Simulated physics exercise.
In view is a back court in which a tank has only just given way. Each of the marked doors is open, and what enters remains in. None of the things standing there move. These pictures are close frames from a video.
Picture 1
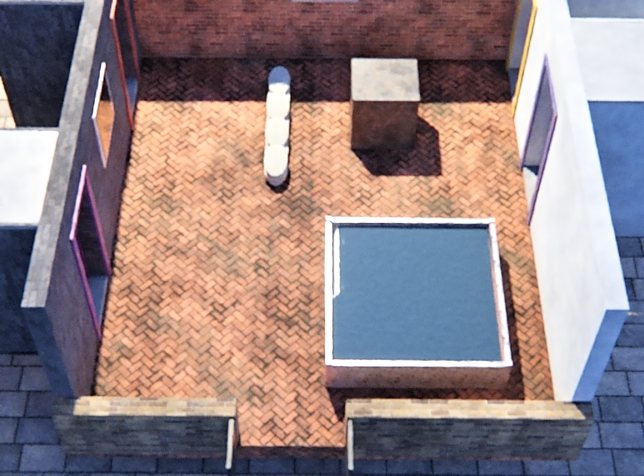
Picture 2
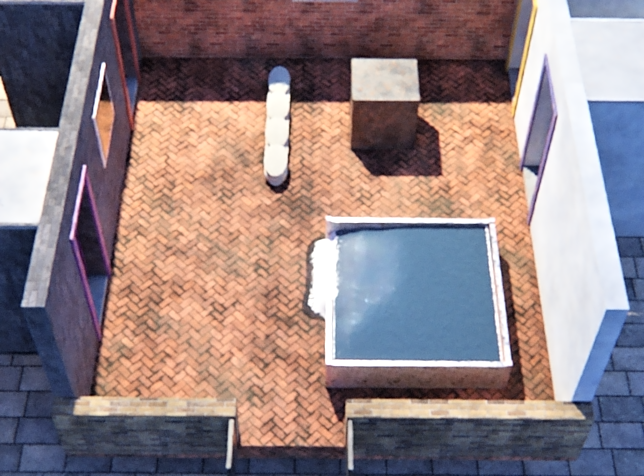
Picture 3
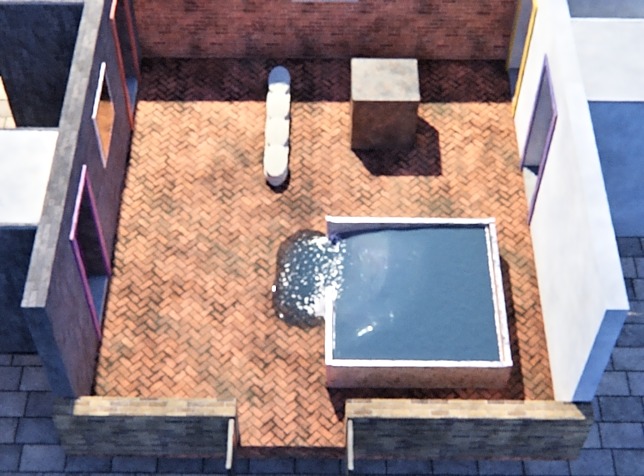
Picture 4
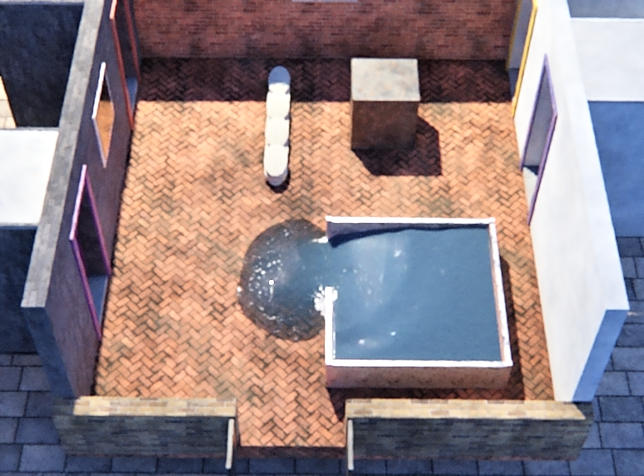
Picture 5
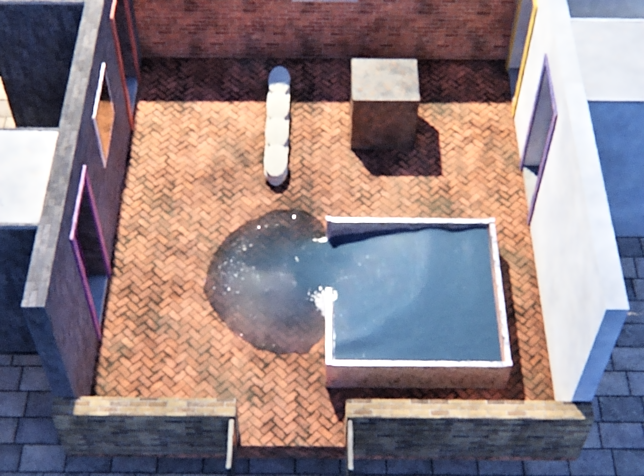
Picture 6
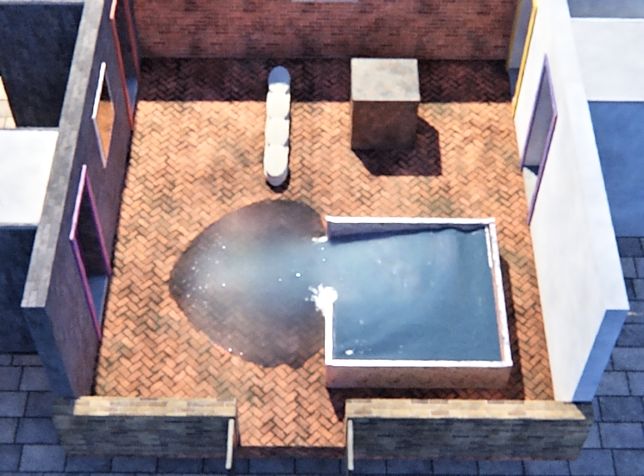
Water sits still in a square tank in a brick-paved, walled court, then bursts out through a gap in the tank's left side. It spreads leftward across the herringbone paving in a widening, rounded dark sheet flecked with white, while the level inside the tank lowers.
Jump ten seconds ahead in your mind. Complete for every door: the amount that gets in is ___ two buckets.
Red door: At most; blue door: At most; yellow door: At most; purple door: More than.
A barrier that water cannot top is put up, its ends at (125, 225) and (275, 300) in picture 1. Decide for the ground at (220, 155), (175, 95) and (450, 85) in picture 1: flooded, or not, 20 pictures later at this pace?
Results in sequence: Swamped / swamped / bone-dry.
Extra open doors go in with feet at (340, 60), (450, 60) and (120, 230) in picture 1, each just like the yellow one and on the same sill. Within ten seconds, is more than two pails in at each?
Taking them as listed, the first undershoots, the second undershoots and the third overshoots.
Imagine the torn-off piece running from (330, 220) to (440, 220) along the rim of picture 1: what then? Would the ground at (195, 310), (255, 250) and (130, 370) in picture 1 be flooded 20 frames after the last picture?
Point by point: Untouched, untouched and untouched.
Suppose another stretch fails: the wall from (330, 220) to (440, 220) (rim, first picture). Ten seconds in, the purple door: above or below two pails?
The purple door falls short.
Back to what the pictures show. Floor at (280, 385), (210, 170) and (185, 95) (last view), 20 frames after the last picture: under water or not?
Result, in the order given: Not wetted / wetted / wetted.
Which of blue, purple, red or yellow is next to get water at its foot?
That would be the purple-painted one.
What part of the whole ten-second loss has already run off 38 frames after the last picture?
Near 75 in a hundred.
A moment on, water covers 25 % of the floor; the red door not reached, the blue door not reached, the yellow door not reached, the purple door under two buckets in.
Next, water covers 35 % of the floor; the red door not reached, the blue door not reached, the yellow door not reached, the purple door over two buckets in.
Then, water covers 40 % of the floor; the red door wet at the sill, nothing in, the blue door not reached, the yellow door not reached, the purple door far over two buckets in.
Later, water covers 65 % of the floor; the red door wet at the sill, nothing in, the blue door not reached, the yellow door not reached, the purple door far over two buckets in.
In the end, water covers 85 % of the floor; the red door wet at the sill, nothing in, the blue door wet at the sill, nothing in, the yellow door wet at the sill, nothing in, the purple door far over two buckets in.
